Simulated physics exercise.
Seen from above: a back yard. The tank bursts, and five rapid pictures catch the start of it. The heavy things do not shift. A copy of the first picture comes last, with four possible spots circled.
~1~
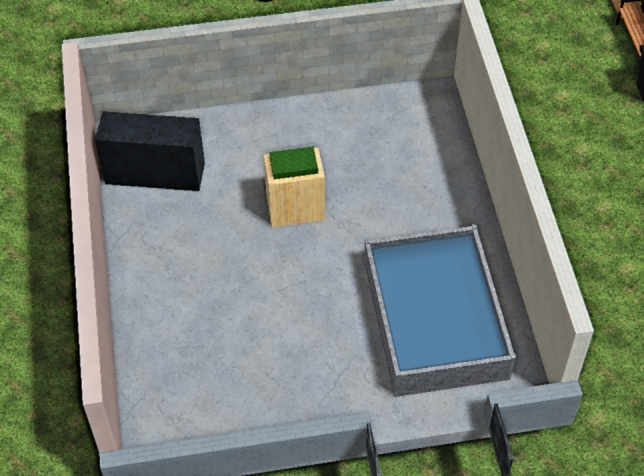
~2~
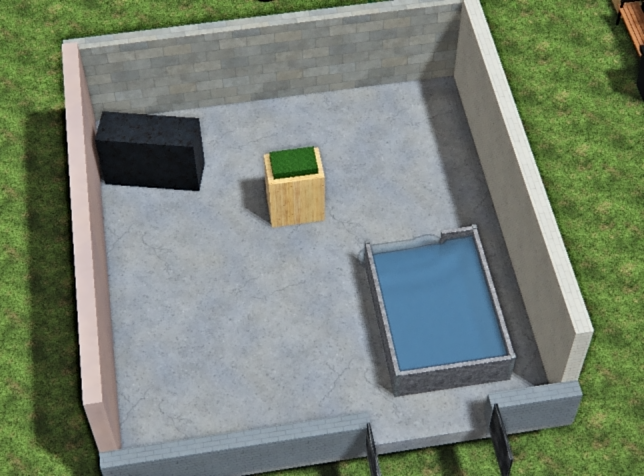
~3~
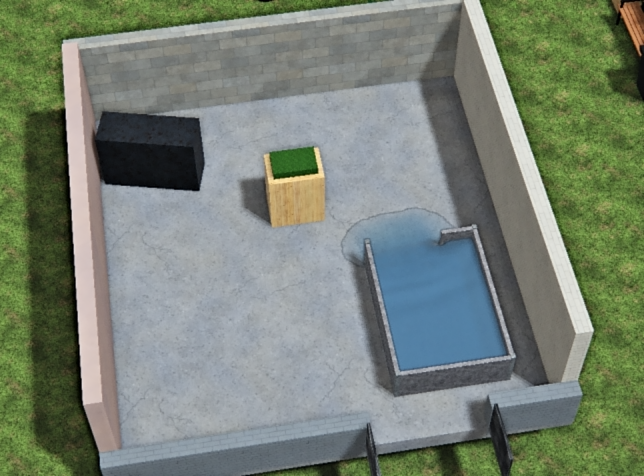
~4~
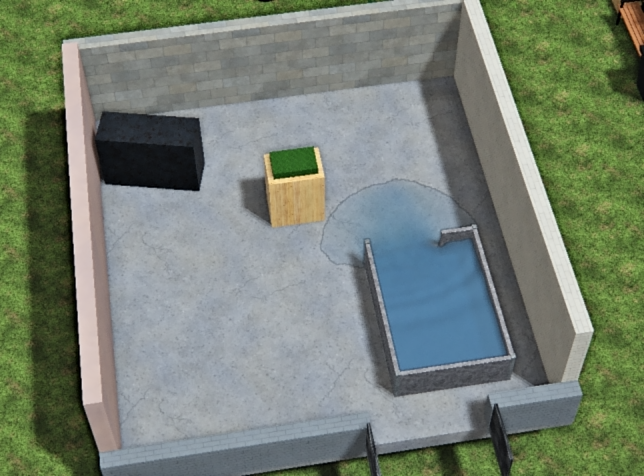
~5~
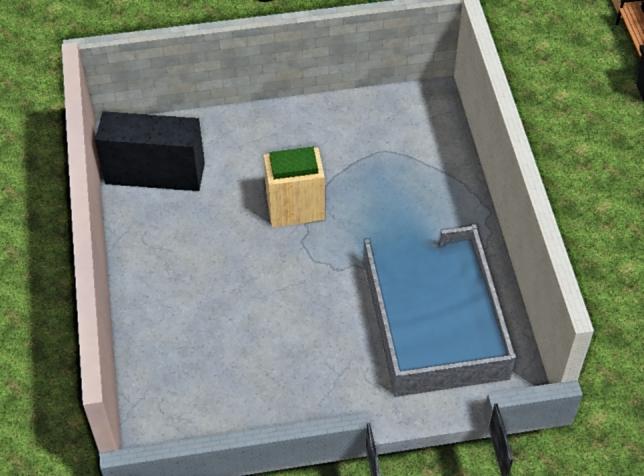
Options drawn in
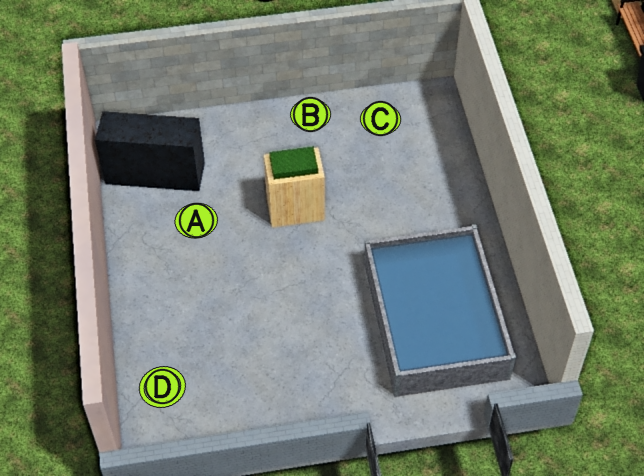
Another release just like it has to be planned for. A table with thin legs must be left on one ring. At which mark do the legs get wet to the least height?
Best: A.
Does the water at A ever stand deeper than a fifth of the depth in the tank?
No, less.
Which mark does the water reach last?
It is D.
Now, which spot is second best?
That would be D.
On the marked copy, A at (196, 220); B at (310, 114); C at (380, 118); D at (162, 386).
With A, the water peaks at about 8 % of the depth that stood in the tank.
With B, the water peaks at about 36 % of the depth that stood in the tank.
With C, the water peaks at about 43 % of the depth that stood in the tank.
With D, the water peaks at about 16 % of the depth that stood in the tank.
